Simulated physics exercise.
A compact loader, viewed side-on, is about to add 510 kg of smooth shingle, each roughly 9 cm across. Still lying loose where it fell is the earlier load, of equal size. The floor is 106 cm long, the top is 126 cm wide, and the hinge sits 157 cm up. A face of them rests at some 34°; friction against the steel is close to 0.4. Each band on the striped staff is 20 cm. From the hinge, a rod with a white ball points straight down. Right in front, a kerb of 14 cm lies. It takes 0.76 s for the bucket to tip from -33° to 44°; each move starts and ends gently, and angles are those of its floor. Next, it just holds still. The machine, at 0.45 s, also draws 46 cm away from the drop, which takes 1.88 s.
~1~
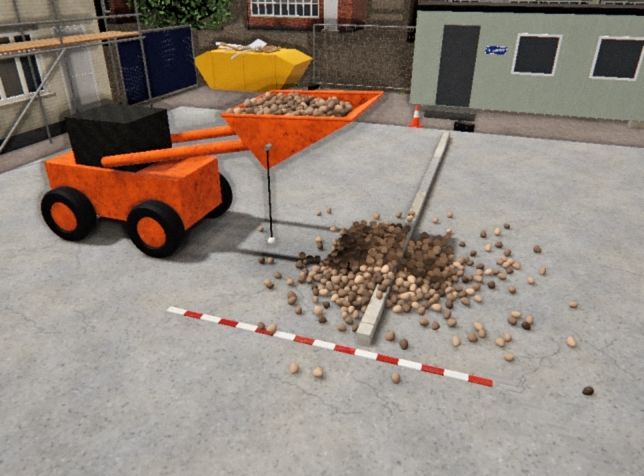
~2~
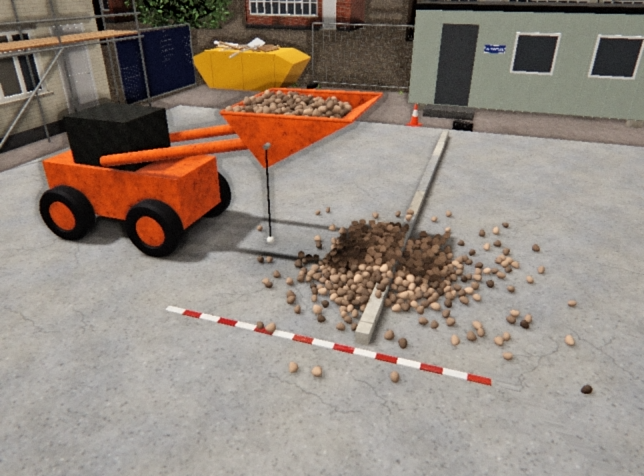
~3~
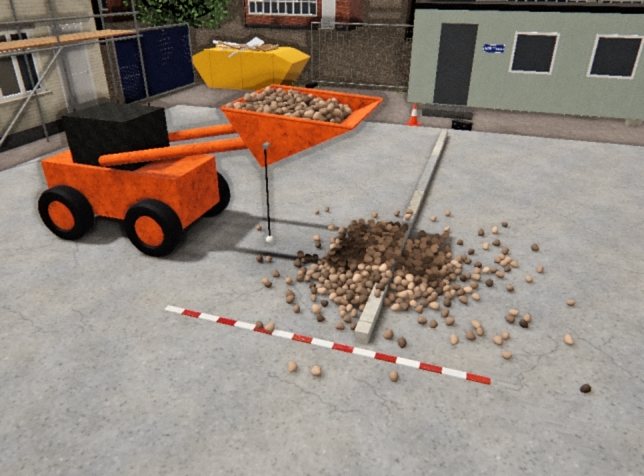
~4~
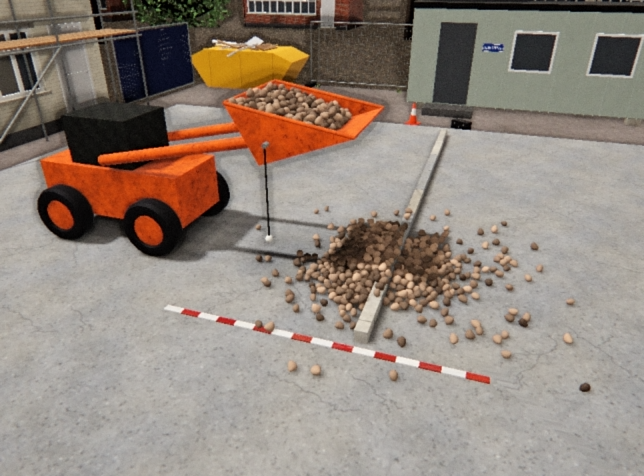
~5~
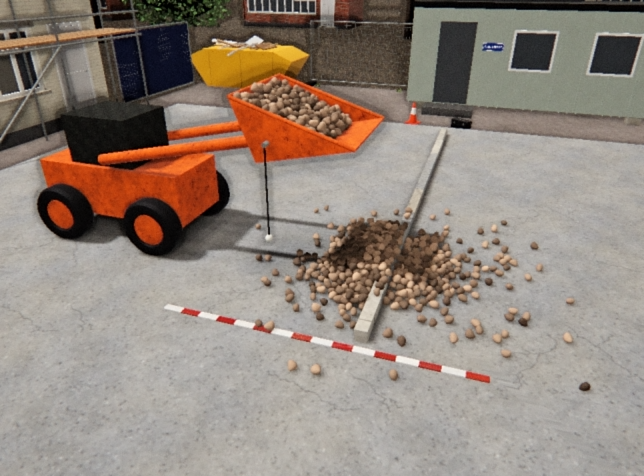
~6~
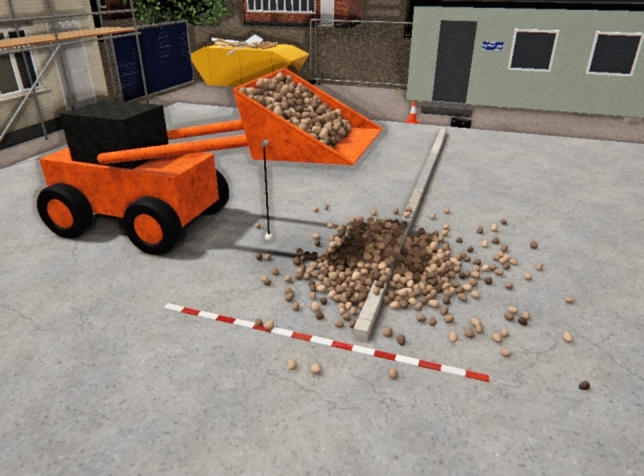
In a yard, an orange loader stood on the left with its raised bucket full of rounded stones, and the bucket slowly tilted down to the right above a loose pile lying across a kerb.
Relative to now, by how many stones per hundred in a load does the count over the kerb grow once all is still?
It grows by roughly 25 per hundred.
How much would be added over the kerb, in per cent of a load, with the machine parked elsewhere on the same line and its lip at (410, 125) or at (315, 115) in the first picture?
About 85 per cent for the first, 0 per cent for the second.
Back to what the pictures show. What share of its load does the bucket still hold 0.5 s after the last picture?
70 %.
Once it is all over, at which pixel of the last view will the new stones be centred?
Near (361, 252).
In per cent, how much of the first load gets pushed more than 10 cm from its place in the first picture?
Close to 20 in a hundred of them.
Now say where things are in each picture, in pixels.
In the first picture, the bucket is at -33°, its lip at (353, 120); the top of the load is at (301, 102). The earlier load is highest near (385, 250), 25 cm above ground level, 65 % on this side of the kerb, 35 % over the kerb.
In the second picture, lip at (352, 121), floor tilted -31°, highest stones at (289, 99).
In the third picture, lip at (353, 128), floor tilted -27°, highest stones at (274, 96).
In the fourth picture, lip at (355, 138), floor tilted -21°, highest stones at (272, 91).
In the fifth picture, the bucket is at -13°, its lip at (355, 151); the top of the load is at (274, 87).
In the sixth picture, lip at (353, 164), floor tilted -4°, highest stones at (278, 82).
Then, 0.2 s after the last picture the floor is at 32°; in per cent of one load, 100 in the bucket, 65 on this side of the kerb, 35 over the kerb; the foremost stones are at (545, 301).
Then, 0.5 s after the last picture the floor is at 44°; in per cent of one load, 69 in the bucket, 95 on this side of the kerb, 35 over the kerb; the foremost stones are at (545, 301).
Then, 2.5 s after the last picture the floor is at 44°; in per cent of one load, 0 in the bucket, 140 on this side of the kerb, 60 over the kerb; the foremost stones are at (559, 300).
Then, 5.2 s after the last picture the floor is at 44°; in per cent of one load, 0 in the bucket, 140 on this side of the kerb, 60 over the kerb; the foremost stones are at (559, 300). Net gain over the kerb, 25.
